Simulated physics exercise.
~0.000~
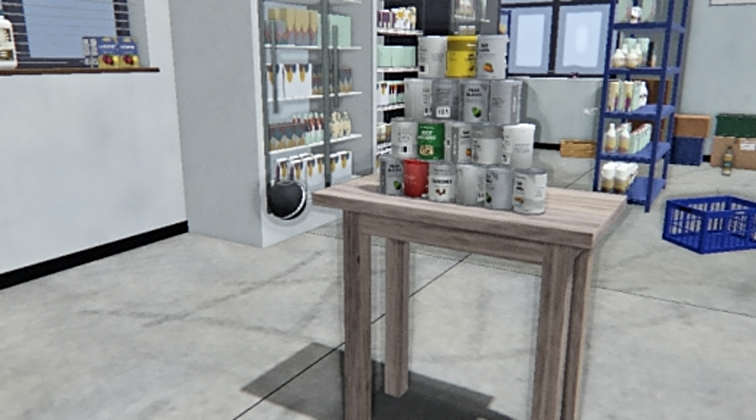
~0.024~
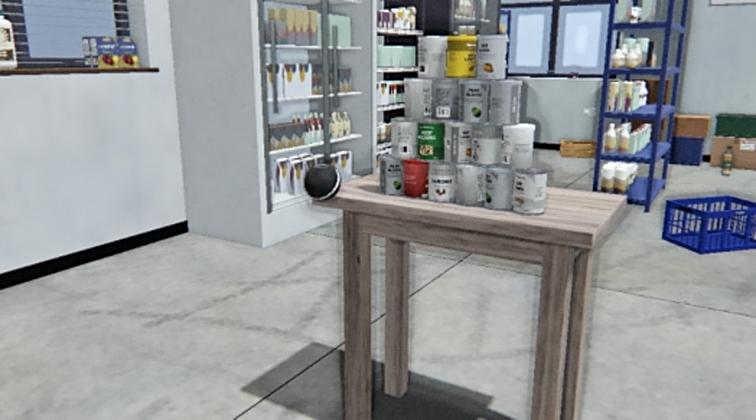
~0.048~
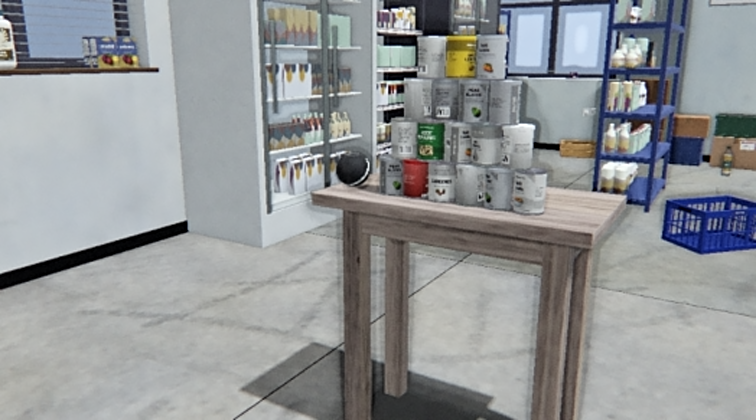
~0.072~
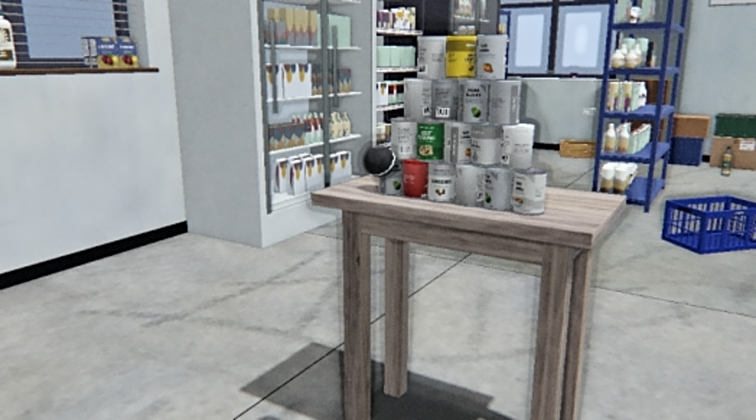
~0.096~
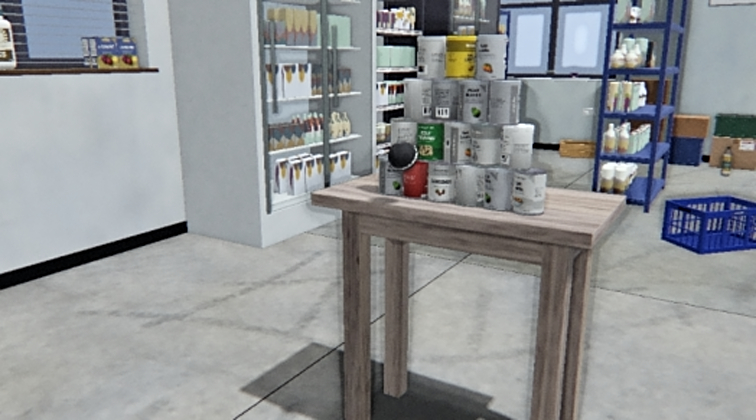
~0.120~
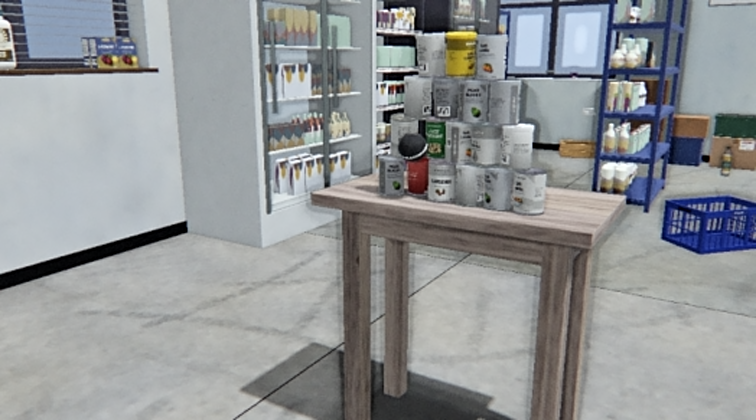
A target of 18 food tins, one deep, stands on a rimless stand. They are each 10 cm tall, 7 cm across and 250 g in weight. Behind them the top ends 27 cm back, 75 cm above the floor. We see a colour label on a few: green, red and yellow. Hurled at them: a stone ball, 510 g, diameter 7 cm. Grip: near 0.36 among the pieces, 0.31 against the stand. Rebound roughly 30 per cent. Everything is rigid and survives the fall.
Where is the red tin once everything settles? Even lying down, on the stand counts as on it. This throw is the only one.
The red tin is off the stand.
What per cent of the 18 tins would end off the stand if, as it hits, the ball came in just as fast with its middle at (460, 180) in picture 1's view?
Result if so: 10 per cent.
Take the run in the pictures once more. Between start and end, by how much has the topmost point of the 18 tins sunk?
About 0 cm.
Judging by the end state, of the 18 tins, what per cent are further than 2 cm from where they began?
That comes to 40 in a hundred.
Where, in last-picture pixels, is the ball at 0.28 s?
You'll find it near (438, 149).
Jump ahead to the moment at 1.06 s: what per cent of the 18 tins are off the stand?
By then 20 %.
After 0.28 s, ball still moving; none of the 18 tins off the stand, 7 disturbed; red tin 9° from how it stood; yellow tin 67° from how it stood.
After 0.54 s, ball still moving; 2 of the 18 tins off the stand; red tin 18° from how it stood, 47 cm lower; yellow tin on its side.
After 1.06 s, ball still moving; 4 of the 18 tins off the stand; red tin on its side; green tin on its side.
In the end (1.4 s), ball rolling away; 5 of the 18 tins off the stand; red tin on its side; green tin on its side; yellow tin 1.05 m lower. From the last view, middles, red tin near (497, 273), green tin near (492, 257).
